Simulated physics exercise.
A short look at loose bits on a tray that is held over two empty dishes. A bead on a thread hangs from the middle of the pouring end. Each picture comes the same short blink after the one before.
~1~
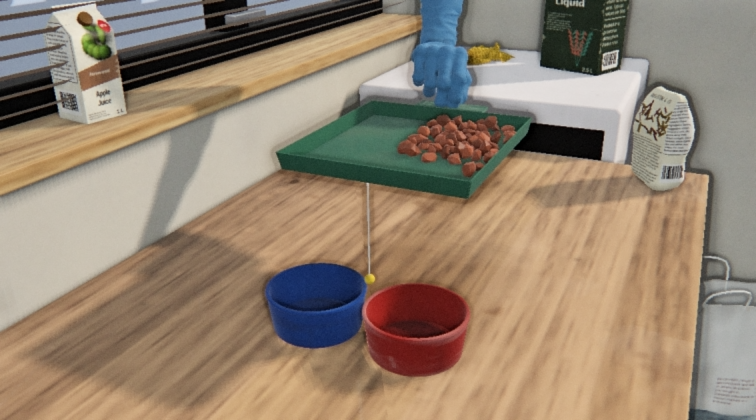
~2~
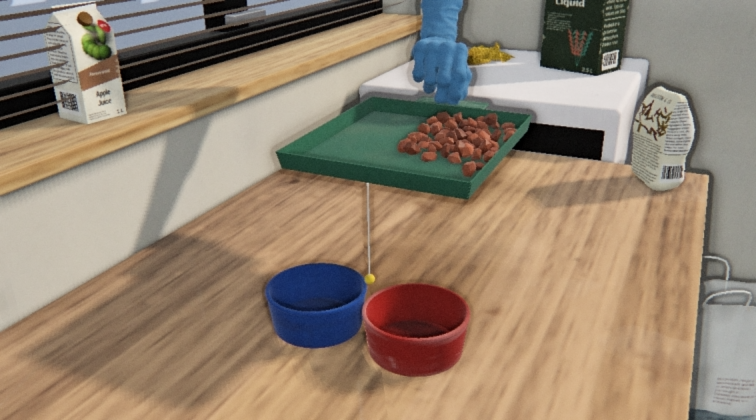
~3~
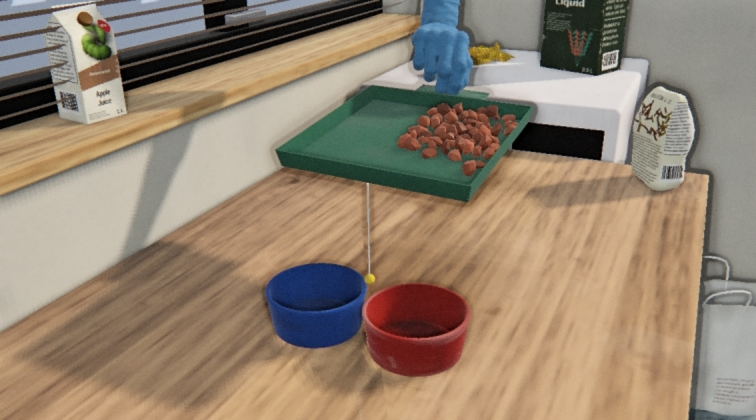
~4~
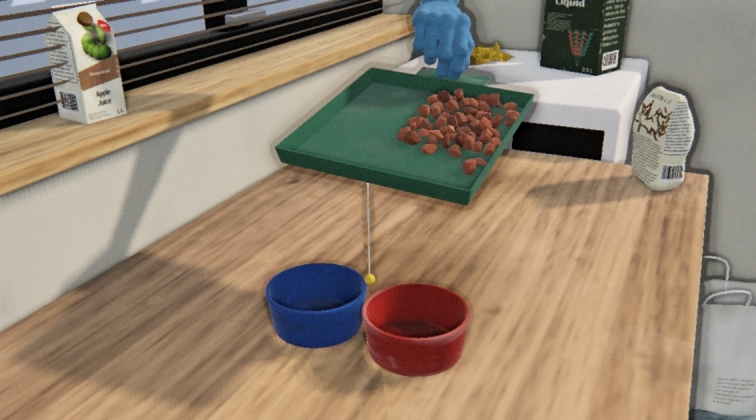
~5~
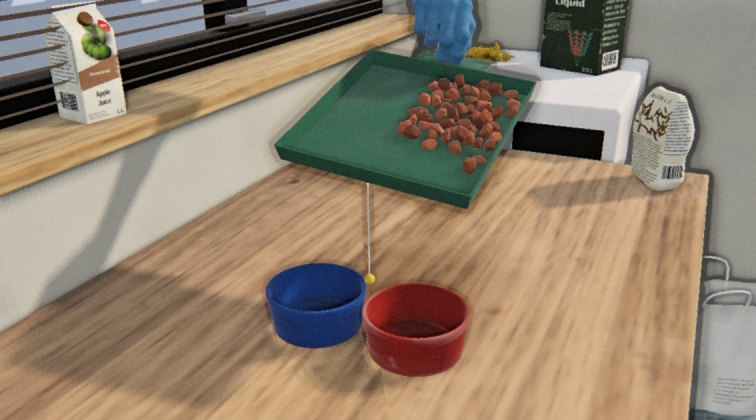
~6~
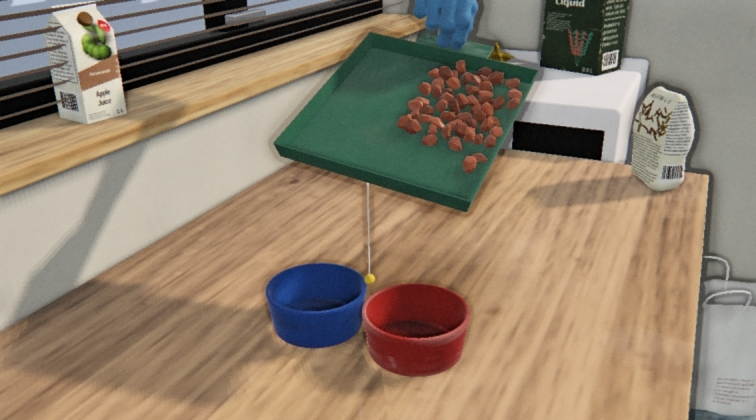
In the video, a blue-gloved hand raises the far side of a green tray holding reddish-brown chunks on its right, gradually tilting it toward the near edge above a blue bowl and a red bowl, while the bead hangs still.
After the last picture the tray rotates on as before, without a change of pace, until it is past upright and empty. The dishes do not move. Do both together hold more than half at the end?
In the dishes lies over half of it.
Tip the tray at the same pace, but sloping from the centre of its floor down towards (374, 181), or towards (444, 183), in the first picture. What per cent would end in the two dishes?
About 40 and 70 per cent.
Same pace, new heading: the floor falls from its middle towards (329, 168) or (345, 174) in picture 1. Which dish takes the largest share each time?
One: Left. Two: The left one.
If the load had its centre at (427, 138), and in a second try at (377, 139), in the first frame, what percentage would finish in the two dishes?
First some 70, then 60 per cent.
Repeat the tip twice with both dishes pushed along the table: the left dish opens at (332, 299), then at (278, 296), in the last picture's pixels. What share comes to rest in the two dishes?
First some 90, then 40 per cent.
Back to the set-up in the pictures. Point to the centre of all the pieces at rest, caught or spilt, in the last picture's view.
Around (425, 348).
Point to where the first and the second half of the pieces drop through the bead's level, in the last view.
At about (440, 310), then at (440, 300).
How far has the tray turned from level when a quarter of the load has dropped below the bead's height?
At some 85 degrees.
Shortly afterwards, tray tipped steeply; all but a few on the tray; a little in the air.
Next, tray tipped past a quarter turn; a little on the tray; near half in the right dish; near a third outside both; a little in the air.
Some moments later, tray tipped past a quarter turn; near two thirds in the right dish; near a third outside both.
In the end, tray tipped past a quarter turn; near two thirds in the right dish; none at all in the left dish; near a third outside both.
